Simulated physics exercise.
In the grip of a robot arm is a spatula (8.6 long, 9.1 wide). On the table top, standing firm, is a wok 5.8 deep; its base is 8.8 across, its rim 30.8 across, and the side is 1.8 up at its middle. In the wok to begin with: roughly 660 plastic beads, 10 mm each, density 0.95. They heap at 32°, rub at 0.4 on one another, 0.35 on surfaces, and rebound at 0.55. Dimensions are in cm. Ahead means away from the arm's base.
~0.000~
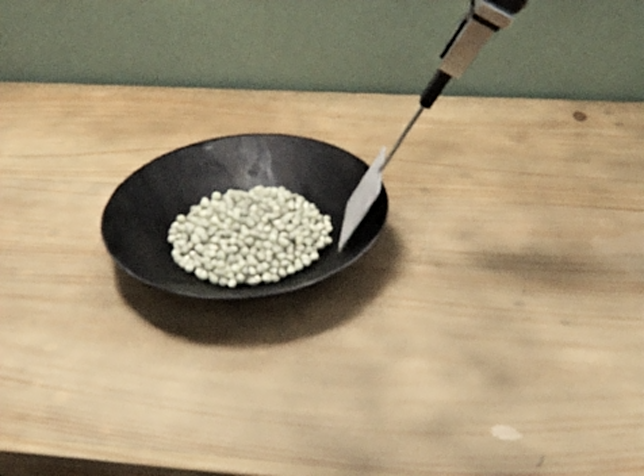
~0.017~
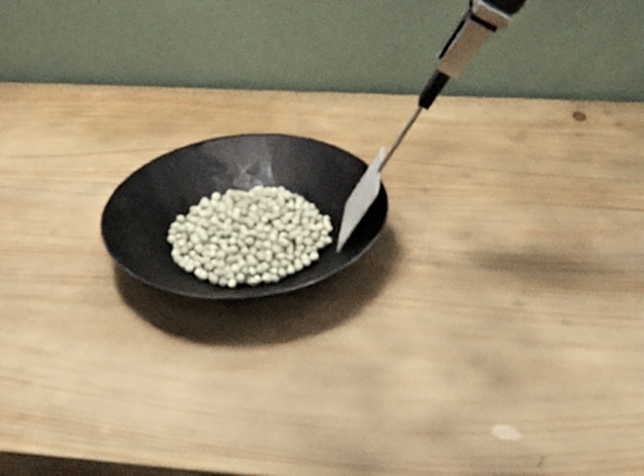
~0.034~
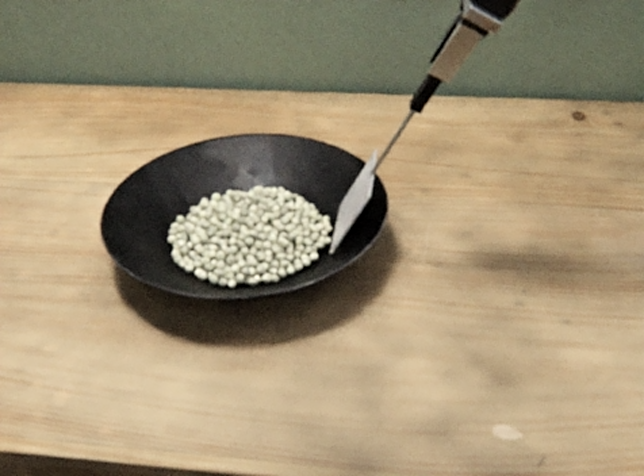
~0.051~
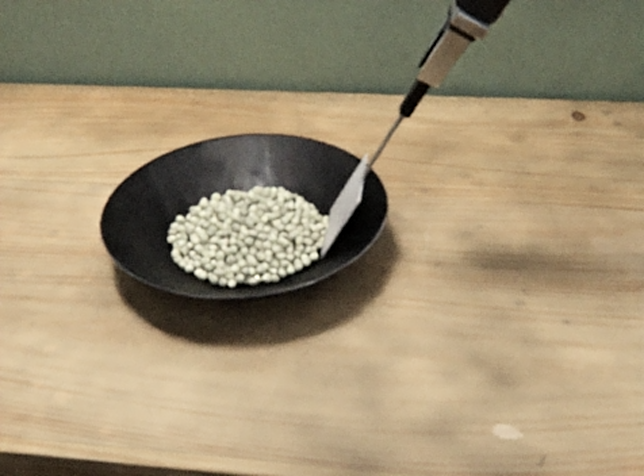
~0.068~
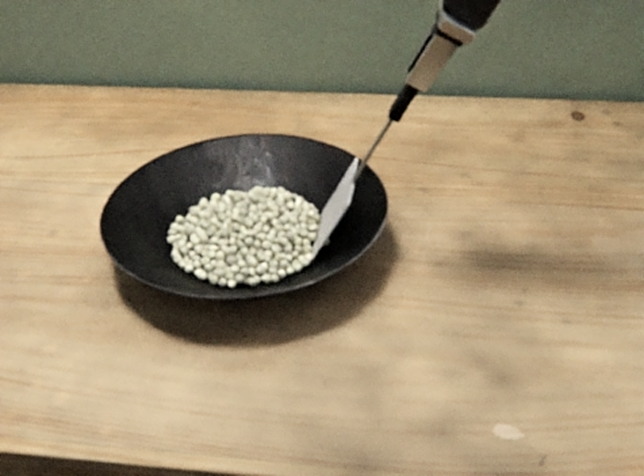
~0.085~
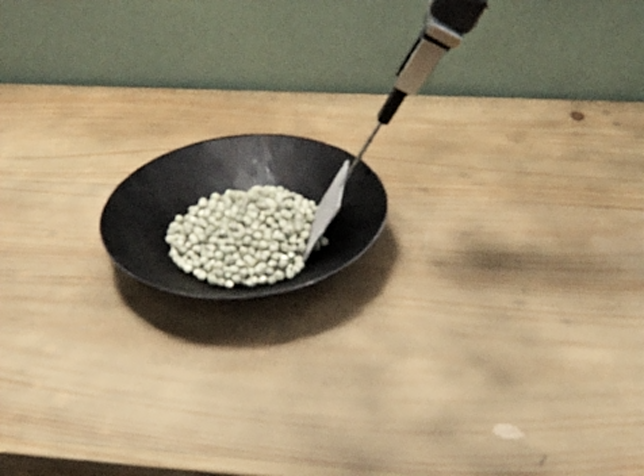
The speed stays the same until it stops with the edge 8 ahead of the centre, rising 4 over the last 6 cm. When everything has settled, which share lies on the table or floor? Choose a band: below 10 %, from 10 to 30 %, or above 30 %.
That share falls below 10 %.
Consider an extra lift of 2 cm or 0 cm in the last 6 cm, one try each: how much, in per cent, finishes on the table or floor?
I'd put it near 5 in a hundred, then near 5 in a hundred.
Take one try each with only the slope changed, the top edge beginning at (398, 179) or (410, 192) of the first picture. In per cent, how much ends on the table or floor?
Some 5 per cent, then some 5 per cent.
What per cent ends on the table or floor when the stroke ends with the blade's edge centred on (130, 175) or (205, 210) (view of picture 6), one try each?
Estimates, in order: 30 % and 0 %.
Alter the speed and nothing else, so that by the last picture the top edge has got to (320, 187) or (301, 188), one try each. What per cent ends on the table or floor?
Respectively, around 20 and 35 per cent.
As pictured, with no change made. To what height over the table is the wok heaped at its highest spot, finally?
Height at rest: Roughly 6.0 cm.
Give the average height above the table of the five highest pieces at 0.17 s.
Roughly 5 cm above the table.
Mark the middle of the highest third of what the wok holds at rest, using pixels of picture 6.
It is centred around (166, 215).
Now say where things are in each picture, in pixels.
Spatula top edge at (382, 169), sloping 62°; upper third of the load around (250, 227), from x 175 to 330, top at y 190; 658 in the wok, in the first frame.
Spatula top edge at (380, 169), sloping 62°; upper third of the load around (250, 227), from x 170 to 330, top at y 190, in the second frame.
Spatula top edge at (373, 172), sloping 62°; upper third of the load around (250, 227), from x 170 to 330, top at y 190, in the third frame.
Spatula top edge at (363, 176), sloping 62°; upper third of the load around (250, 227), from x 170 to 330, top at y 190, in the fourth frame.
Spatula top edge at (353, 180), sloping 62°; upper third of the load around (251, 227), from x 170 to 325, top at y 190, in the fifth frame.
Spatula top edge at (343, 183), sloping 62°; upper third of the load around (250, 226), from x 170 to 325, top at y 190; 658 in the wok, in the sixth frame.
By 0.17 s, sloping 62°, highest piece 5 above the table; 658 in the wok.
By 0.26 s, sloping 62°, highest piece 8 above the table; 657 in the wok, 1 on the blade or in flight.
By 0.51 s, sloping 62°, highest piece 7 above the table; 629 in the wok, 18 on the table or floor, 11 on the blade or in flight.
By 1.56 s, sloping 62°, highest piece 6 above the table; 628 in the wok, 30 on the table or floor.
Final count, 628 in the wok, 30 on the table or floor. That is 5 % on the table or floor.
